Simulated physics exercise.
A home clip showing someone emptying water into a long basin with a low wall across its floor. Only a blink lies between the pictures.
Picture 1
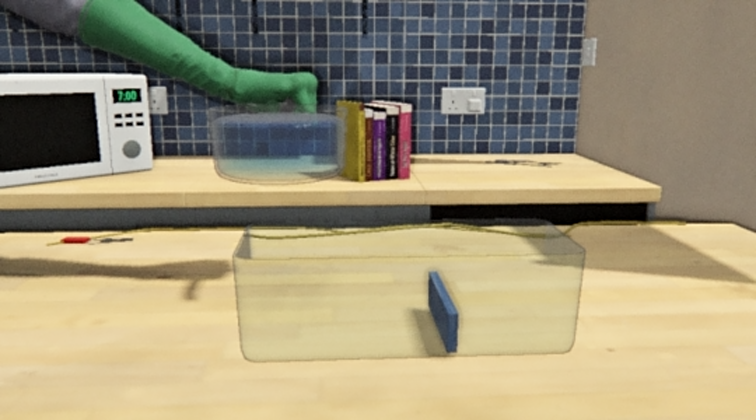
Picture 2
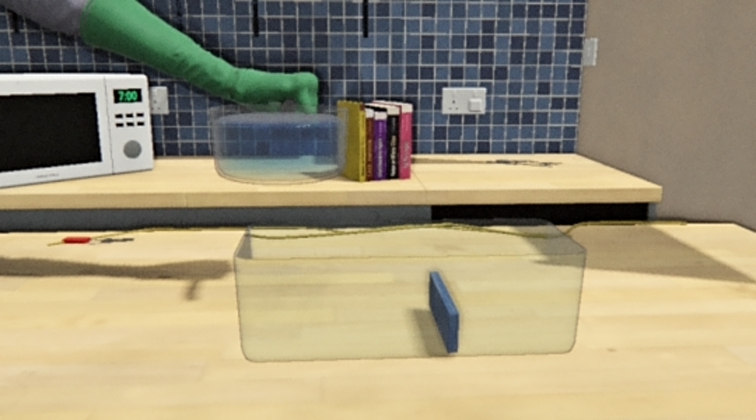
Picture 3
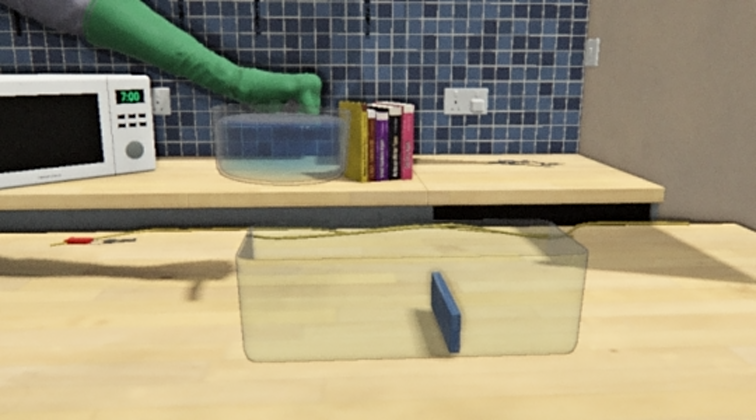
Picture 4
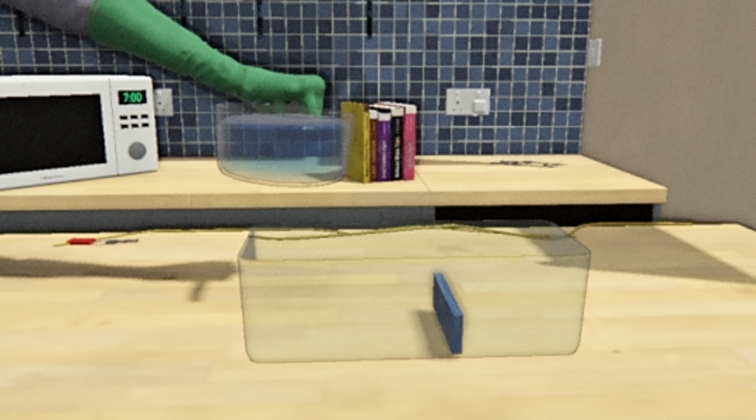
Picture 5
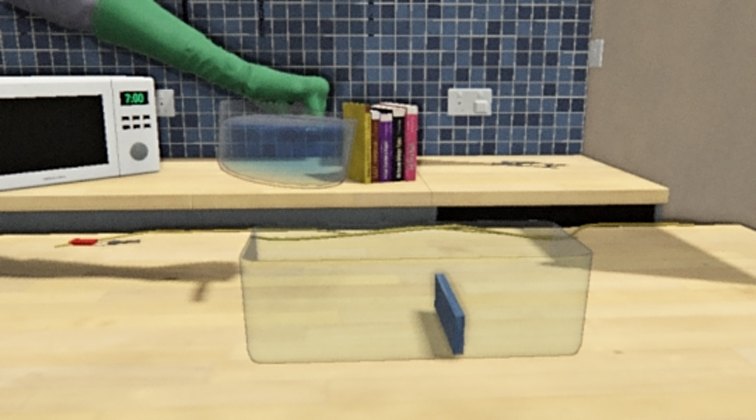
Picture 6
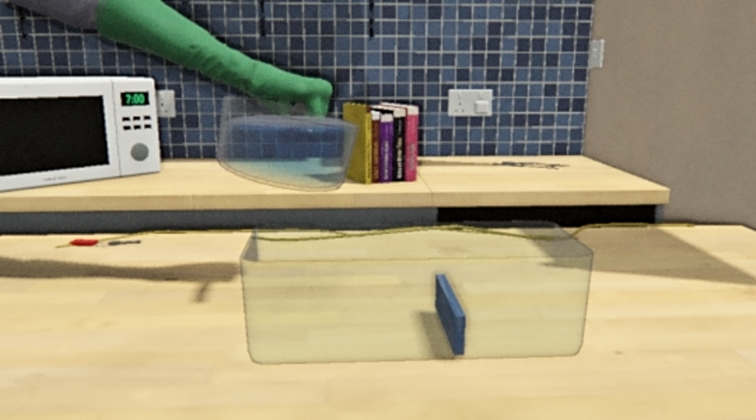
A green-gloved hand on an outstretched arm tilts a clear round container of bluish water gradually to the right on the back counter, while the view drifts very slightly. This kitchen, seen from the front across a pale wooden worktop, has blue wall tiles, a white microwave at left and colourful upright books beside the container. In the foreground, a long transparent basin with a small blue upright panel inside stays put.
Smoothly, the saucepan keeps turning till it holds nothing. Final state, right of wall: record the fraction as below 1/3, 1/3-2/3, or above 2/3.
Recorded: Below 1/3.
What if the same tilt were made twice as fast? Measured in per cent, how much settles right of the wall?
Roughly 10 percent.
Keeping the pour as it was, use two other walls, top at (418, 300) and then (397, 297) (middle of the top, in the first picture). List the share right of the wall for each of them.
In turn some 25 and 55 in a hundred.
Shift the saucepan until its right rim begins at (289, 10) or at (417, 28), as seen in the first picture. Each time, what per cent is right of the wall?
About 10 per cent, then about 80 per cent.
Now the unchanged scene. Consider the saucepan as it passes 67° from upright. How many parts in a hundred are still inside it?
I'd reckon near 50 percent is still held at that tilt.
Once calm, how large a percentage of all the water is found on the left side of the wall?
I'd say close to 95 per cent.
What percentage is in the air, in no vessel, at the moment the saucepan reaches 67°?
30 in a hundred.
A moment on, the saucepan is tipped part way and 51 per cent is still to pour, 18 is left of the wall and 0 right of it.
Next, the saucepan is tipped on its side and 10 per cent is still to pour, 81 is left of the wall and 2 right of it.
Then the saucepan is tipped on its side and 1 per cent is still to pour, 93 is left of the wall and 4 right of it.
Later the saucepan is tipped on its side and 0 per cent is still to pour, 95 is left of the wall and 4 right of it.
At rest 96 per cent lies left of the wall, 4 right of it and 0 outside.
